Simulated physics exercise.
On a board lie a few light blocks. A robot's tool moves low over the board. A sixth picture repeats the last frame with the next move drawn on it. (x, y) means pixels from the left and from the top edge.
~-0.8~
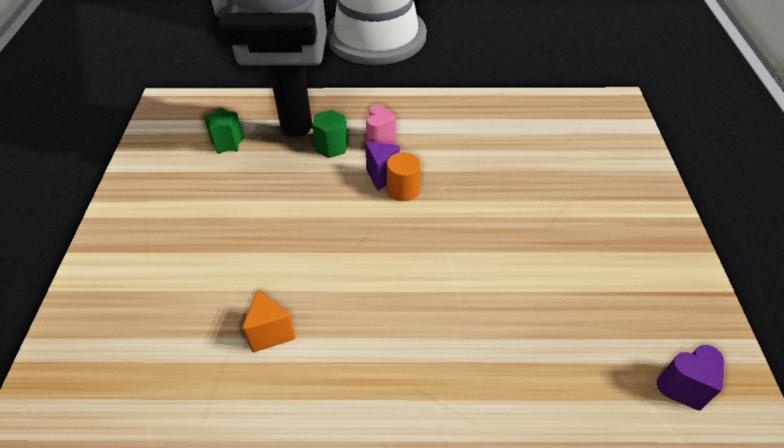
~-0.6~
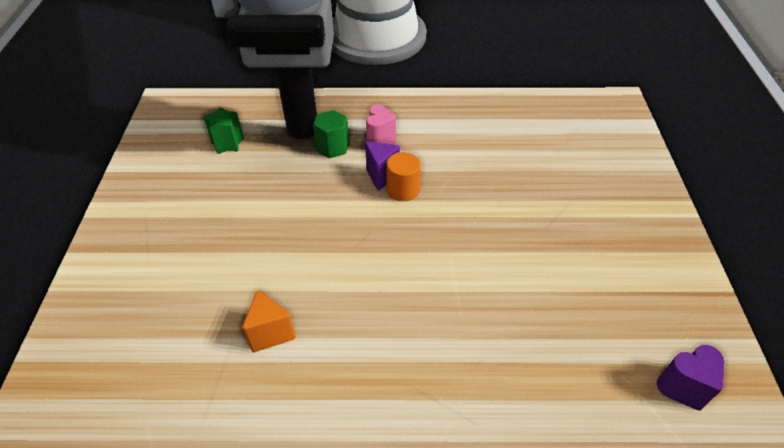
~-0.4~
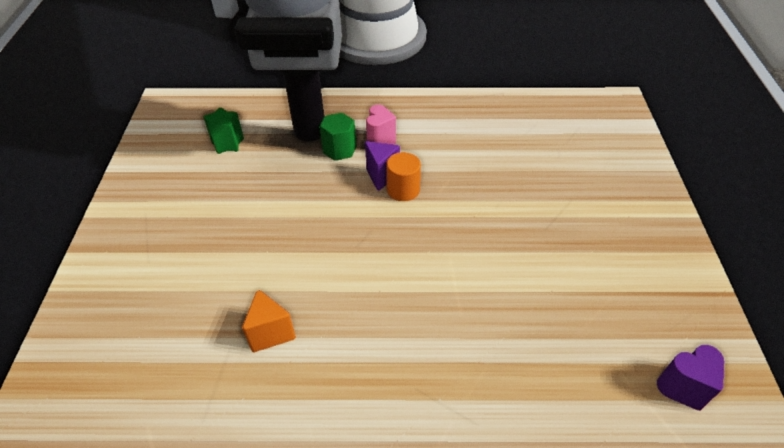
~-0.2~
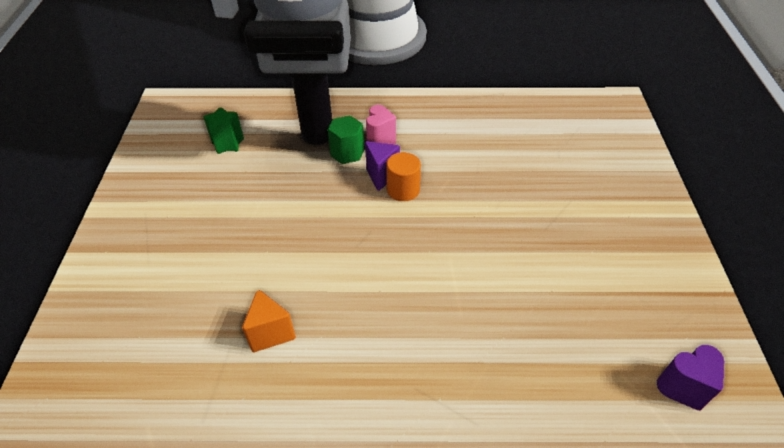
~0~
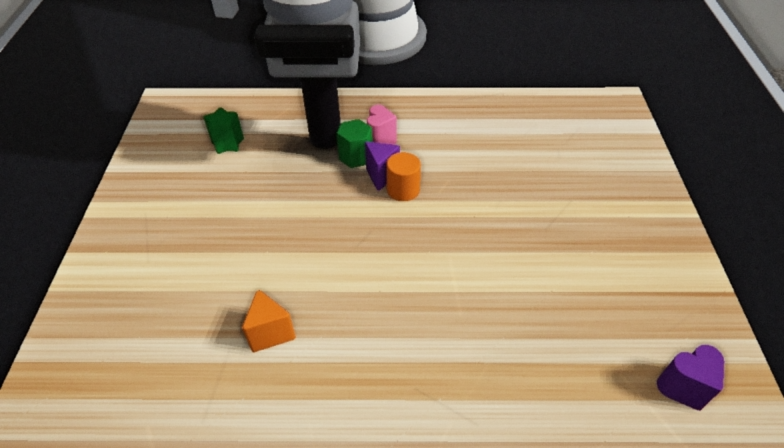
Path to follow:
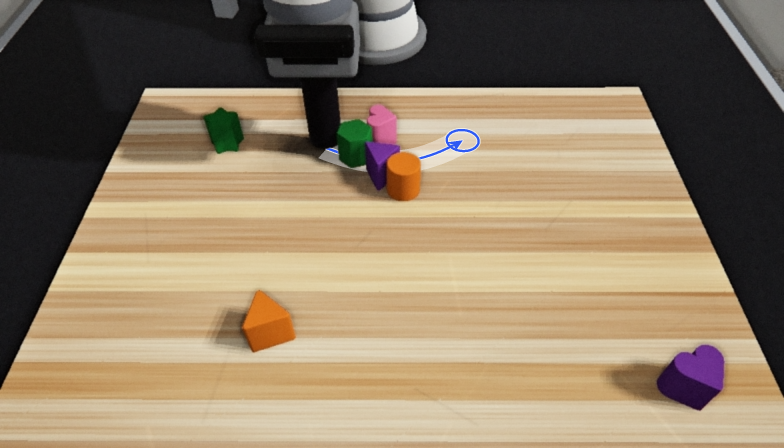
A robot arm with a black tool reaches over the far edge of a striped wooden board, seen from above the near side by a still camera. A green star-like block, a green hexagonal block, a pink heart, a purple triangle and an orange cylinder lie near the back, with an orange triangle and purple heart nearer. The tool slides slightly right and nearer, pushing the green hexagonal block toward the pink and purple blocks.
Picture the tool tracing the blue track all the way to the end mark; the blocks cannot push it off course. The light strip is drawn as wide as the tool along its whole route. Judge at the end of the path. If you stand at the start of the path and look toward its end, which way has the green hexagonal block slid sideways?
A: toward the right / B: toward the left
A
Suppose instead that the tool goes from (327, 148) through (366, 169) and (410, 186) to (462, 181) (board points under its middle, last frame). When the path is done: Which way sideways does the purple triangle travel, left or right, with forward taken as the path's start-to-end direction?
That block drifts right.
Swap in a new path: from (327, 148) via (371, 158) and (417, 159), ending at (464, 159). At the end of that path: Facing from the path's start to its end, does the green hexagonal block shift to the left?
That would be a no.
Path on the board, from (327, 148) via (372, 161) and (422, 158), ending at (463, 140).
What follows on the original path. One third of the way, tool at (372, 151); green hexagonal block at (402, 144), turned 25° clockwise; pink heart block at (386, 114), turned 30° anticlockwise; purple triangle at (388, 162); orange round block at (416, 171).
Two thirds of the way, tool at (423, 148); green hexagonal block at (437, 152), turned 50° clockwise; pink heart block at (389, 113), turned 50° anticlockwise; purple triangle at (388, 162); orange round block at (416, 171).
At the end, tool at (464, 130); green hexagonal block at (437, 152), turned 55° clockwise; pink heart block at (389, 113), turned 50° anticlockwise; purple triangle at (388, 162); orange round block at (416, 171).
